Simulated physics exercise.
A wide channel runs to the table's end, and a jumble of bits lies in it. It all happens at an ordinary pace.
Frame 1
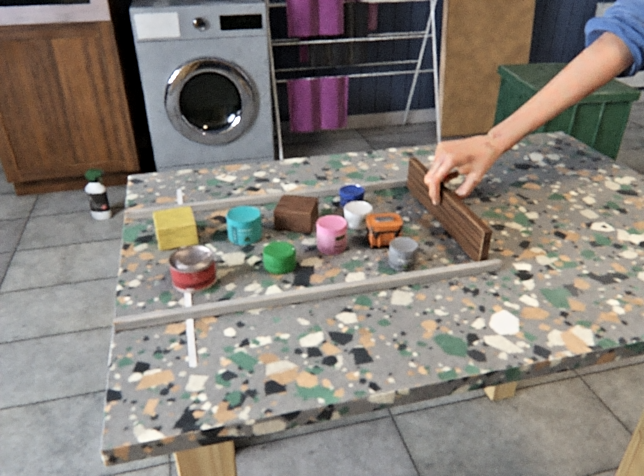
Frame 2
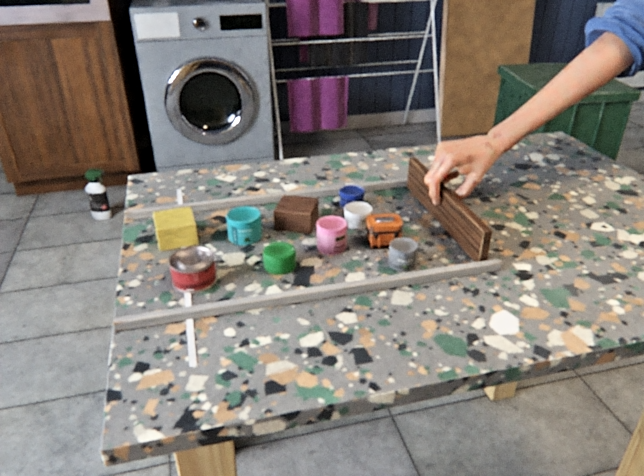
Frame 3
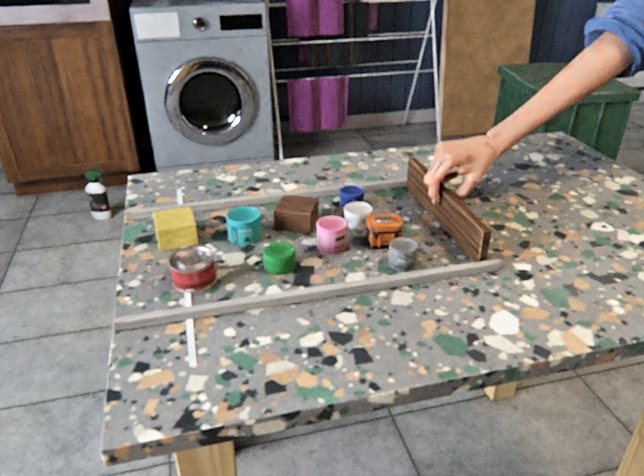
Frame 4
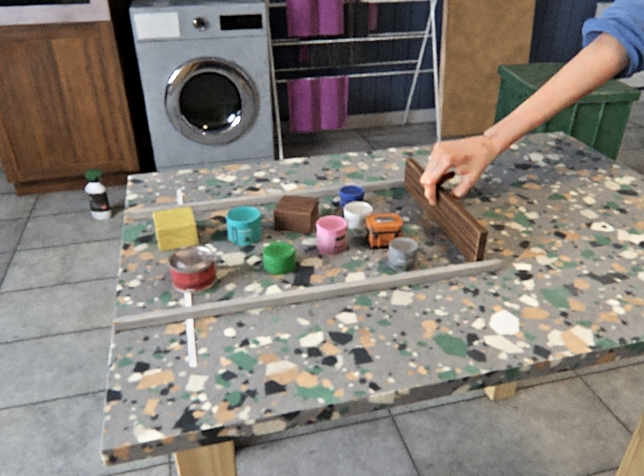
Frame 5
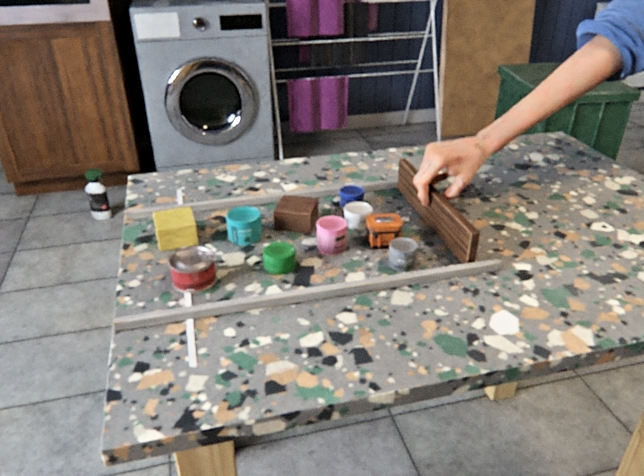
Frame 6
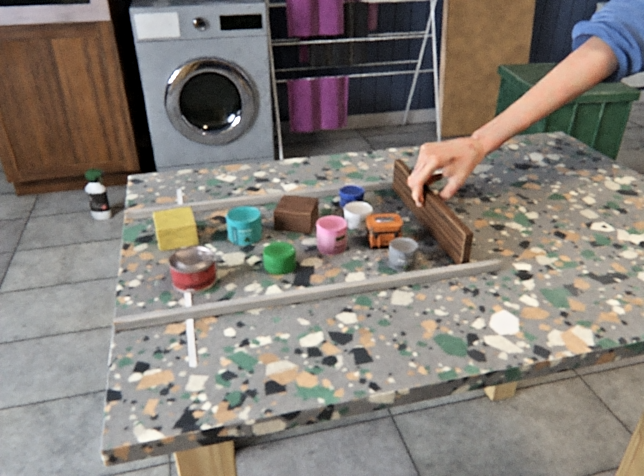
In a room with a washing machine and drying rack behind, a fixed camera looks down at a speckled table. Between two pale strips sit a yellow block, a red tin, turquoise, green, pink, white, blue and grey tubs, a brown block and an orange case, left of a dark board. A hand reaching from the right holds the board upright, then slides it slightly leftward, while the objects stay still.
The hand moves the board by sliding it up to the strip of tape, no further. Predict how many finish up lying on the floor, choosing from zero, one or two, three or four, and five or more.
My prediction is one or two.
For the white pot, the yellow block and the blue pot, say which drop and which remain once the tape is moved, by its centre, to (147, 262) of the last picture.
White pot stays put, yellow block goes off, blue pot stays put.
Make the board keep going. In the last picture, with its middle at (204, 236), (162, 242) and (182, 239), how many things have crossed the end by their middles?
The numbers past the end are 0, 4 and 2.
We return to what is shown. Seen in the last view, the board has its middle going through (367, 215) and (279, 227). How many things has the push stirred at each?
I count 5 first and 8 after.
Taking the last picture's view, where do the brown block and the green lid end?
You'll find the brown block at roughly (154, 228) and the green lid at roughly (145, 288).
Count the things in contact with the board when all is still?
It is in contact with 5.
Early on, none off yet; yellow block at rest near (176, 228); red tin at rest near (193, 270); turquoise tub at rest near (244, 226).
Finally, the number that fall off is one or two; lost, red tin and yellow block.
